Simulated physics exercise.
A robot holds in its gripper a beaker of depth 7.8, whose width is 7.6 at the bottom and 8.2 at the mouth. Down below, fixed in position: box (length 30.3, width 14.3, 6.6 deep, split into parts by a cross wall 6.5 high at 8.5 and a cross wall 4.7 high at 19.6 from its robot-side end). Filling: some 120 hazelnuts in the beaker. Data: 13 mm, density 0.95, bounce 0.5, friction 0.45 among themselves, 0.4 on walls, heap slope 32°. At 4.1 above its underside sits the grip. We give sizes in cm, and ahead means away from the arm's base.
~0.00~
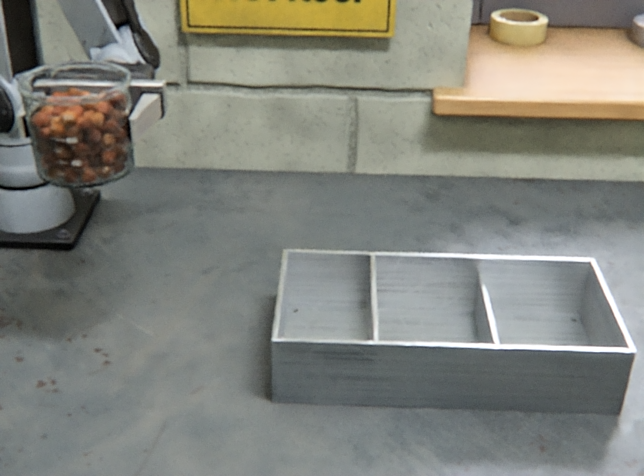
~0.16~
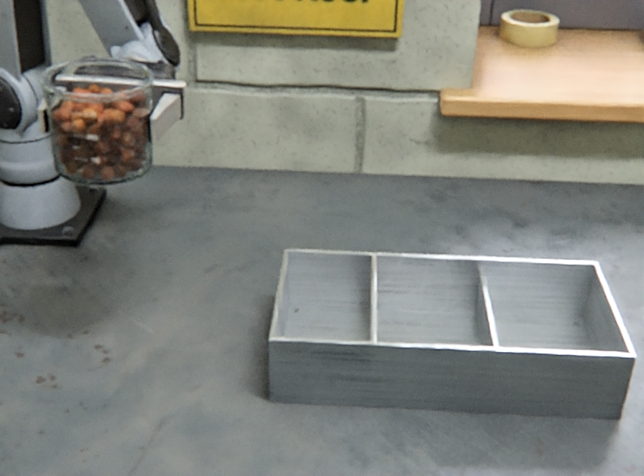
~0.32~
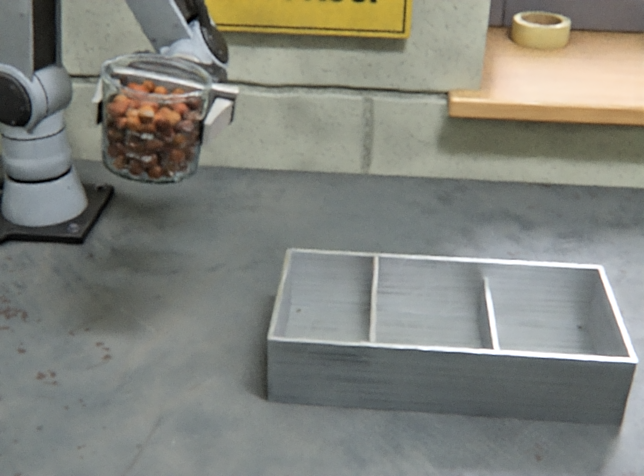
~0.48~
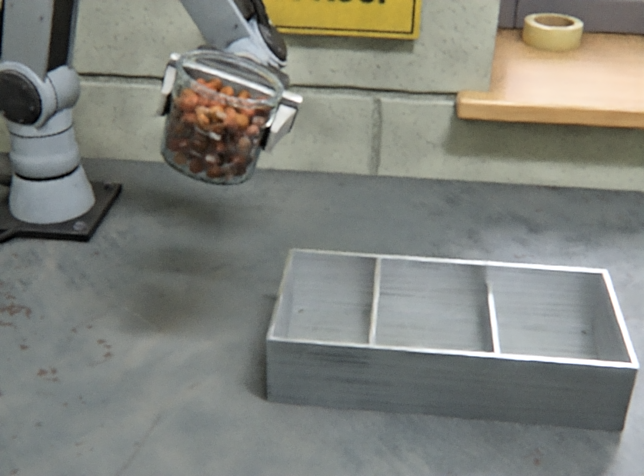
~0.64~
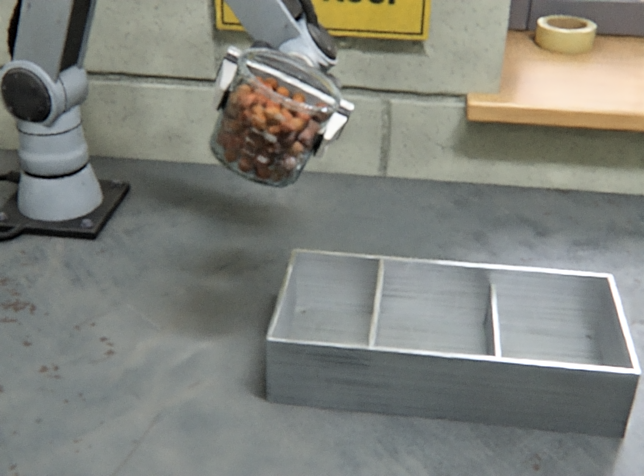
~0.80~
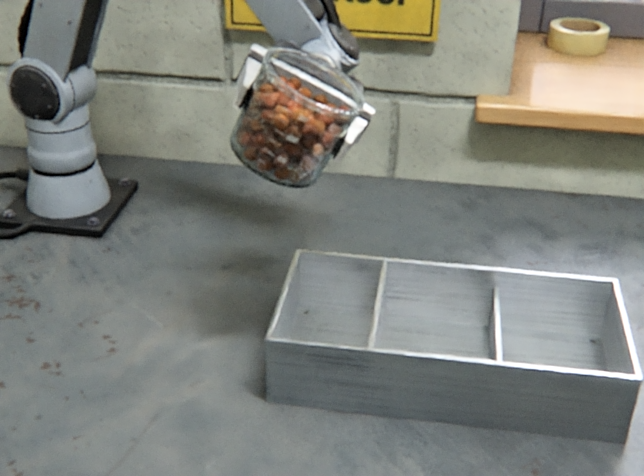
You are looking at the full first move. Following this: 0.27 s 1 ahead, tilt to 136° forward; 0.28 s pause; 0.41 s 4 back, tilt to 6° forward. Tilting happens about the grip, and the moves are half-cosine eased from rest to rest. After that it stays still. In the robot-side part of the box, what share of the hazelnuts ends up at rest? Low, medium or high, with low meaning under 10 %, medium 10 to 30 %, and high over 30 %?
Answer: High.
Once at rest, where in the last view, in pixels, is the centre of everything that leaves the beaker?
It lands close to (353, 349).
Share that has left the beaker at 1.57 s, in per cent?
Around 100 percent at that moment.
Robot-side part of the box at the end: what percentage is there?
Around 65 percent.
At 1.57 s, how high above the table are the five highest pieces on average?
They're roughly 2 centimetres up.
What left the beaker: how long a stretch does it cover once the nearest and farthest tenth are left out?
About 16 cm.
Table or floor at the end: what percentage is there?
Around 0 in a hundred.
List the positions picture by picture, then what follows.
In the first picture, beaker middle at (81, 126), level; upper third of the load around (81, 114), from x 40 to 125, top at y 95; 125 in the beaker.
In the second picture, beaker middle at (101, 123), tilted 2° forward; upper third of the load around (96, 113), from x 60 to 140, top at y 90.
In the third picture, beaker middle at (154, 121), tilted 9° forward; upper third of the load around (149, 109), from x 115 to 195, top at y 90.
In the fourth picture, beaker middle at (218, 120), tilted 17° forward; upper third of the load around (215, 111), from x 175 to 260, top at y 85.
In the fifth picture, beaker middle at (272, 121), tilted 24° forward; upper third of the load around (261, 111), from x 225 to 320, top at y 85.
In the sixth picture, beaker middle at (293, 121), tilted 26° forward; upper third of the load around (283, 110), from x 245 to 345, top at y 85; 125 in the beaker.
After 1.18 s, tilted 136° forward, highest piece 22 above the table; 42 in the beaker, 41 in the robot-side part, 16 in the middle part, 26 in flight or on a rim.
After 1.57 s, tilted 65° forward, highest piece 3 above the table; 81 in the robot-side part, 41 in the middle part, 2 in the far-side part, 1 on the table or floor.
After 1.96 s, tilted 6° forward, highest piece 2 above the table; 81 in the robot-side part, 41 in the middle part, 2 in the far-side part, 1 on the table or floor.
After 3.01 s, tilted 6° forward, highest piece 2 above the table; 81 in the robot-side part, 41 in the middle part, 2 in the far-side part, 1 on the table or floor.
At rest, 81 in the robot-side part, 41 in the middle part, 2 in the far-side part, 1 on the table or floor. That is 65 % in the robot-side part of the box.
